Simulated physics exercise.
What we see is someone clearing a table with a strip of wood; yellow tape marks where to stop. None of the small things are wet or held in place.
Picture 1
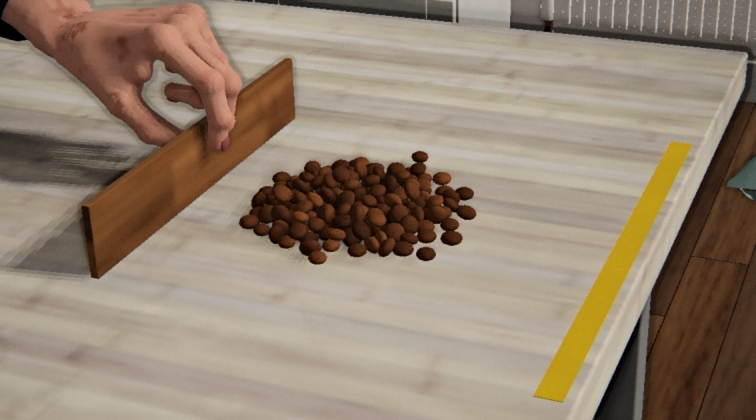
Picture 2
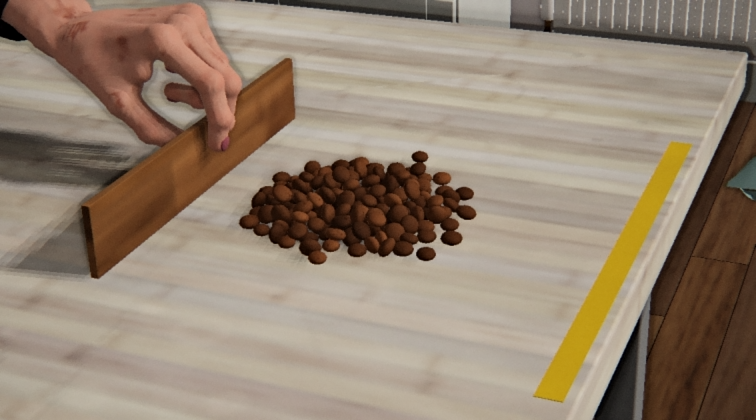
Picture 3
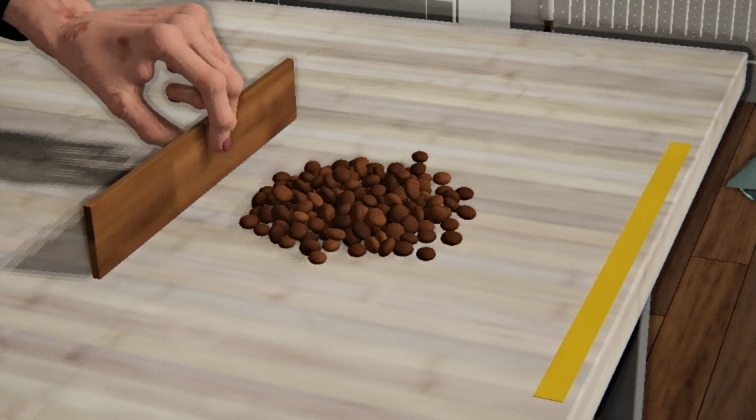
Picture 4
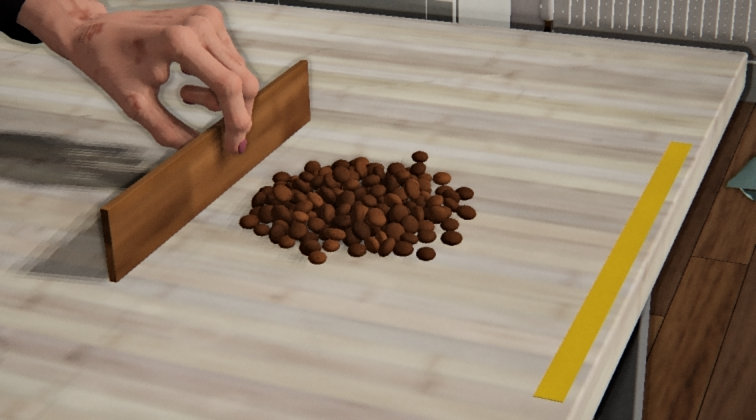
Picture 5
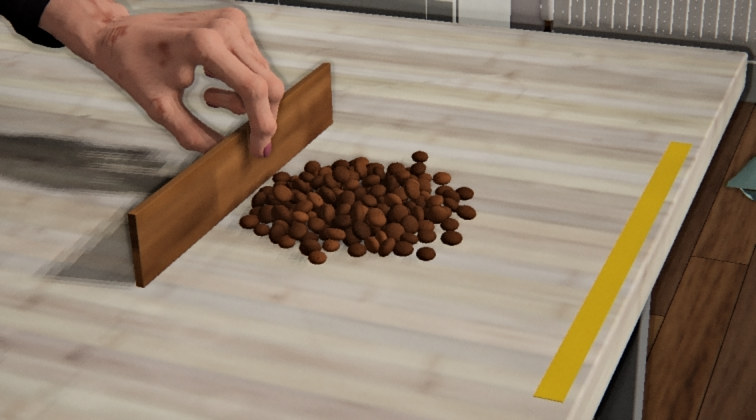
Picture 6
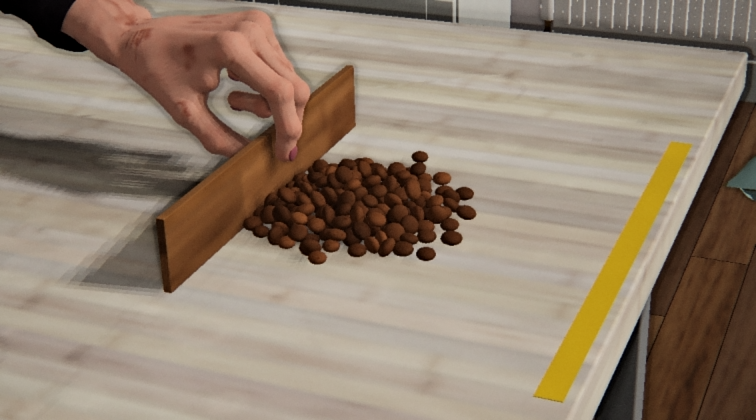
A hand with a dark sleeve holds an upright brown strip of wood at the left of a pale, wood-grained table, seen from above at an angle. A loose heap of small reddish-brown pieces lies in the middle, with yellow tape near the right edge and brown floorboards beyond. The strip rests at first, then the hand slides it slowly right to the heap's near side, barely shifting the pieces, while the camera stays still.
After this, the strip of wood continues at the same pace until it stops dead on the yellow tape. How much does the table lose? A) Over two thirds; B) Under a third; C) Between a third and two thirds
A, over two thirds.
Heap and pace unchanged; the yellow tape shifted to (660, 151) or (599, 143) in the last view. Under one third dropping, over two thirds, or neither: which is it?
First try: Over two thirds; second try: Less than a third.
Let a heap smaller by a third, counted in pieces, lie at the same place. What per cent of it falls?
100 per cent, roughly.
Soon, strip of wood still moving, near (449, 158); heap all on the table, its front near (594, 219).
A while on, strip of wood stopped at the yellow tape; heap most over the edge.
Towards the end, strip of wood stopped at the yellow tape; heap all over the edge.
Finally, strip of wood stopped at the yellow tape; heap all over the edge.
